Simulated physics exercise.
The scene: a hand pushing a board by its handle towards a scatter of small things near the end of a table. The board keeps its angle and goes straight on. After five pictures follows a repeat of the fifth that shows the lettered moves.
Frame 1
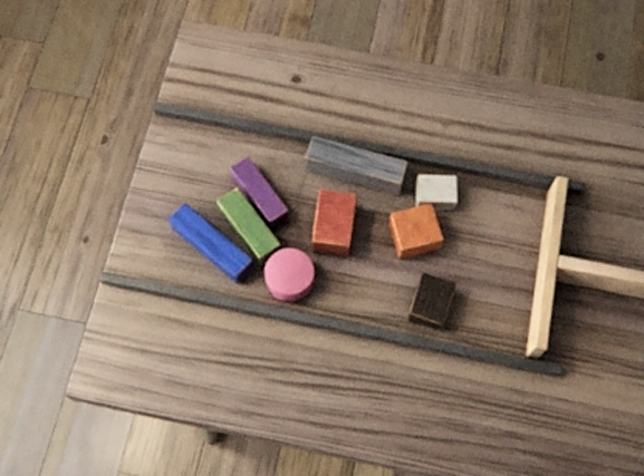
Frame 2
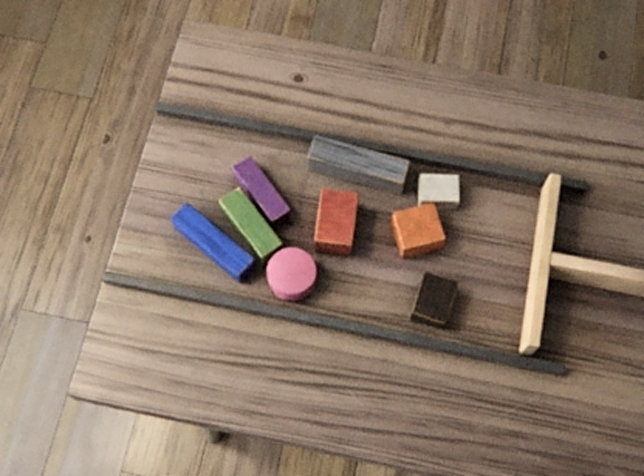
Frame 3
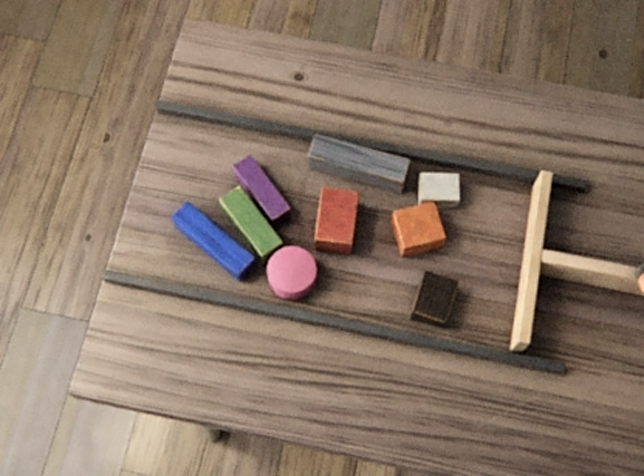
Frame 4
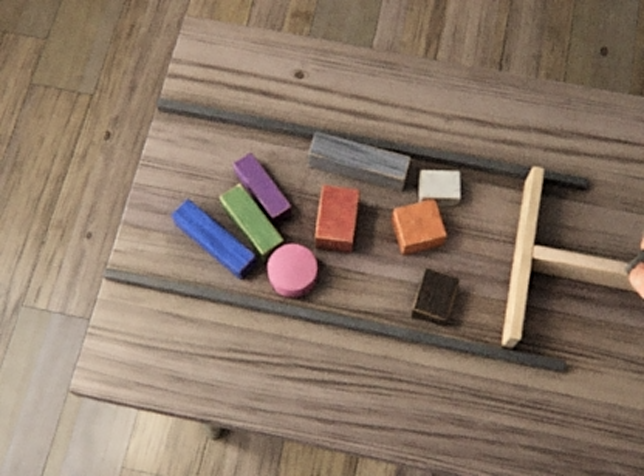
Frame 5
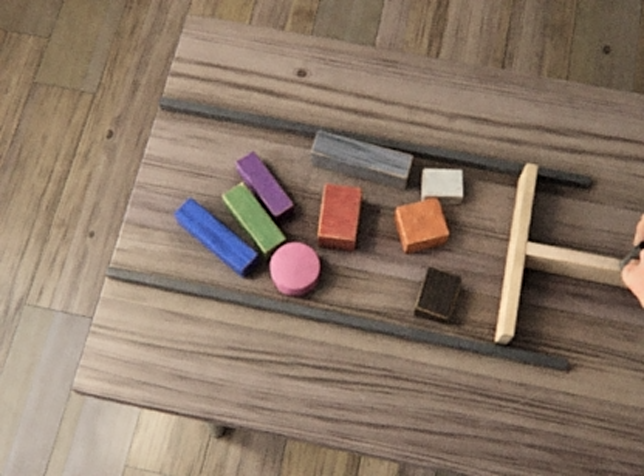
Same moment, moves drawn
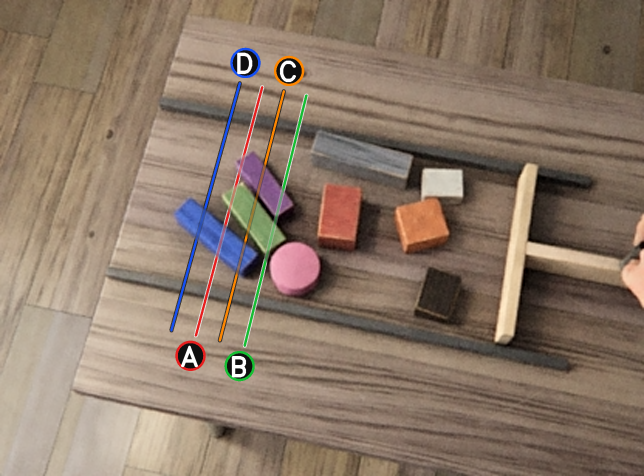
On a wooden table set over a plank floor, colourful blocks and bars lie scattered between two dark strips, with a T-shaped wooden board to their right. The board slides a short way left towards them, a hand coming into view on its handle, while the blocks stay essentially in place.
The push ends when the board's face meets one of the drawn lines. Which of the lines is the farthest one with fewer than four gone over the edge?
A is the last line within the limit.
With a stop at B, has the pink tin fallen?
No.
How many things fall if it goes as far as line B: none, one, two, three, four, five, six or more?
The count is none.
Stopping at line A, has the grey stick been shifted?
Yes.
On the marked copy, A at (231, 205); B at (277, 214); C at (254, 209); D at (207, 200).
With A. Early on, board (415, 226); grey stick (331, 157); white block (398, 177).
Further on, board (312, 206); blue stick (180, 236); purple bar (203, 169).
At the end, board (232, 190); green bar over the edge; blue stick over the edge; three fallen.
As for the rest, B is within the limit but short; C is within the limit but short; D drops four.
